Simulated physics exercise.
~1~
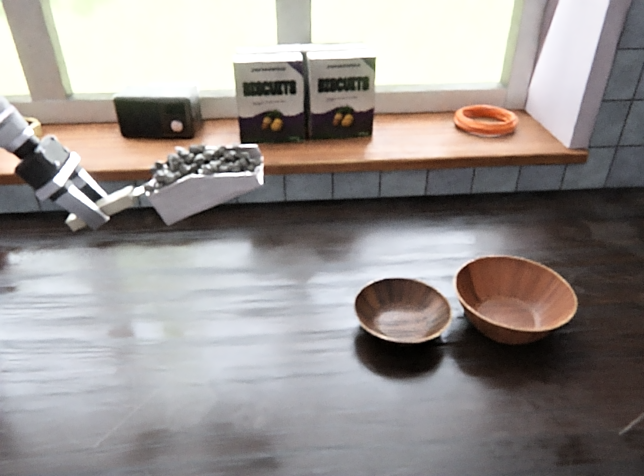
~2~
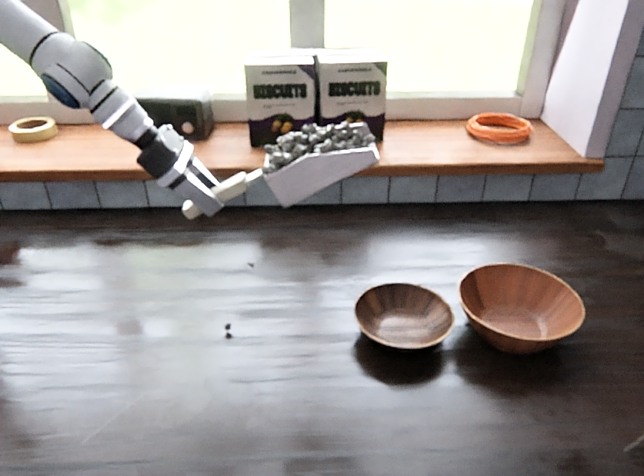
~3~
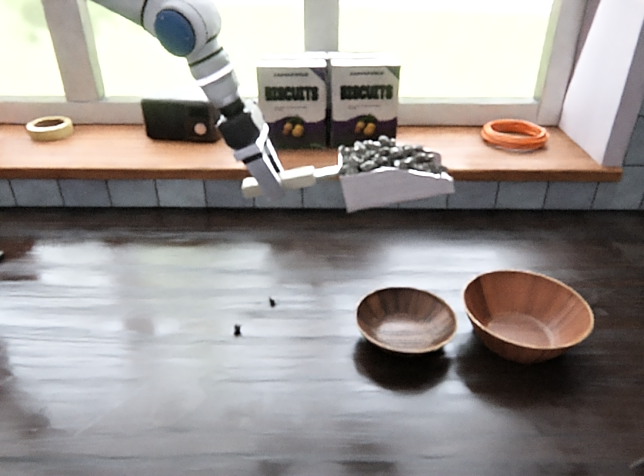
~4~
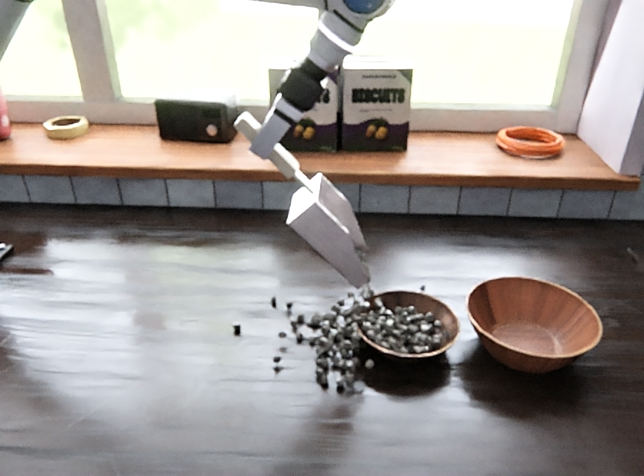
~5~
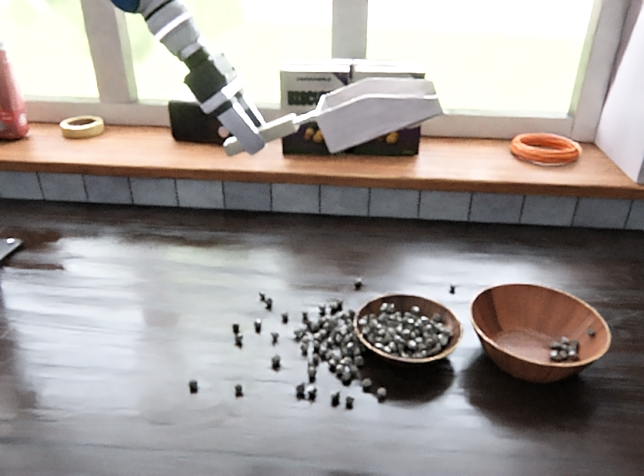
A grey and white robot arm holds a pale, open-fronted scoop heaped with small dark pebbles over a dark wooden table, seen from slightly above and facing a bright window. Two brown wooden bowls sit at the right, the larger one farthest right, while biscuit boxes, a black device and an orange coil rest on the sill behind. The arm carries the scoop rightward, dropping a few pebbles. It then tips the scoop steeply, pouring them into and beside the smaller bowl. Finally the emptied scoop lifts and levels, leaving the smaller bowl filled, many pebbles scattered mostly to its left, and a few in the larger bowl.
